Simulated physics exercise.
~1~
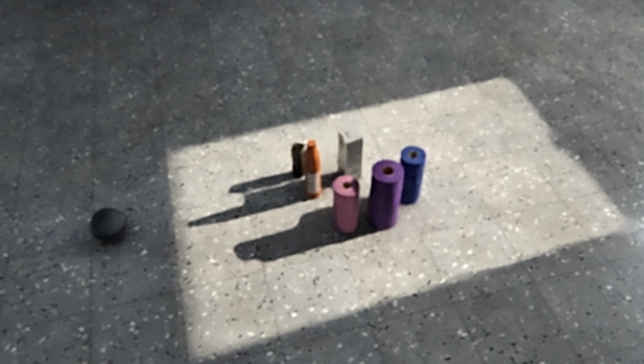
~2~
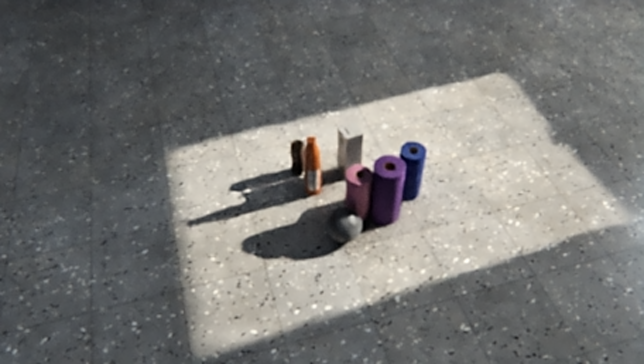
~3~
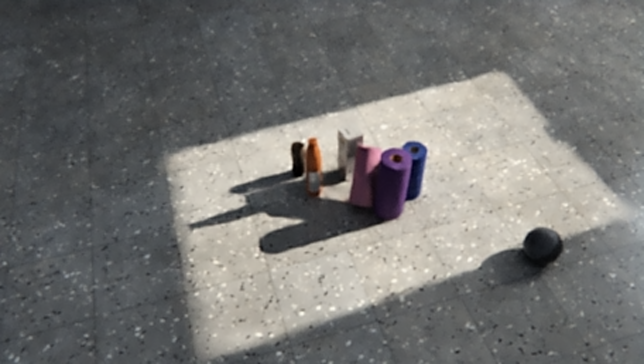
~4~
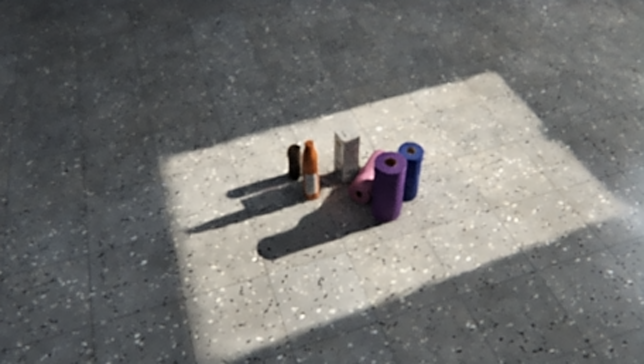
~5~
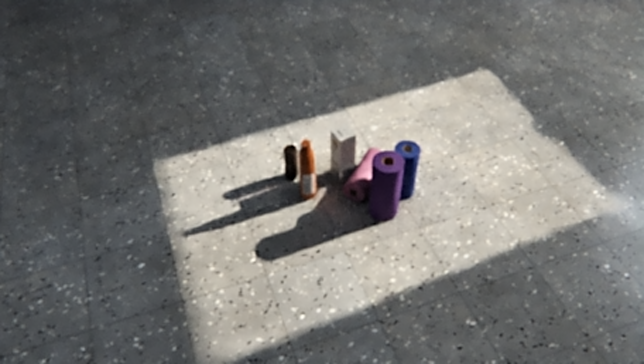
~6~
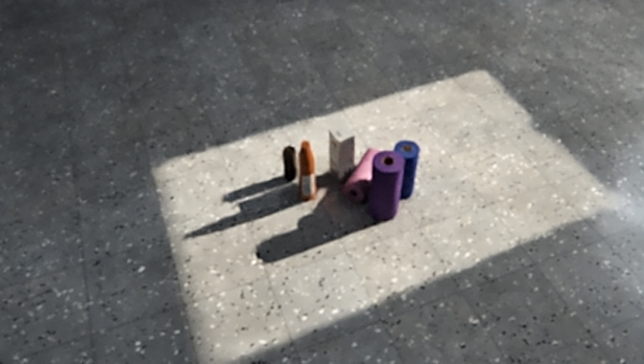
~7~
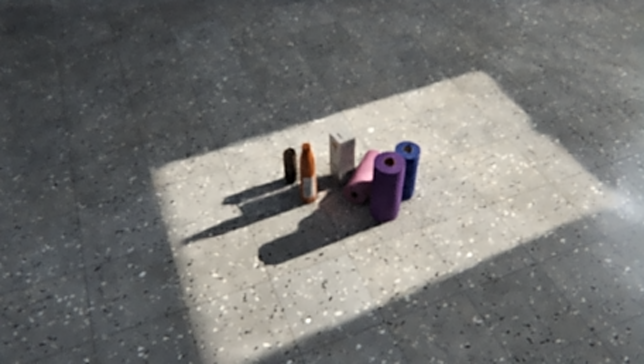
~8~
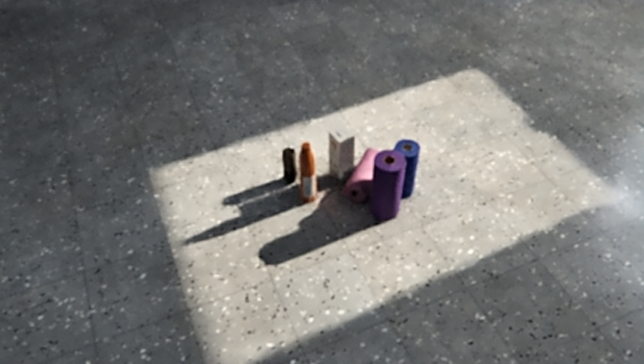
On a speckled floor with a patch of sunlight, a dark ball rolls in from the left, strikes a pink roll within a small cluster of objects and rolls off to the right, while the pink roll tips over and ends lying among the others, still upright.
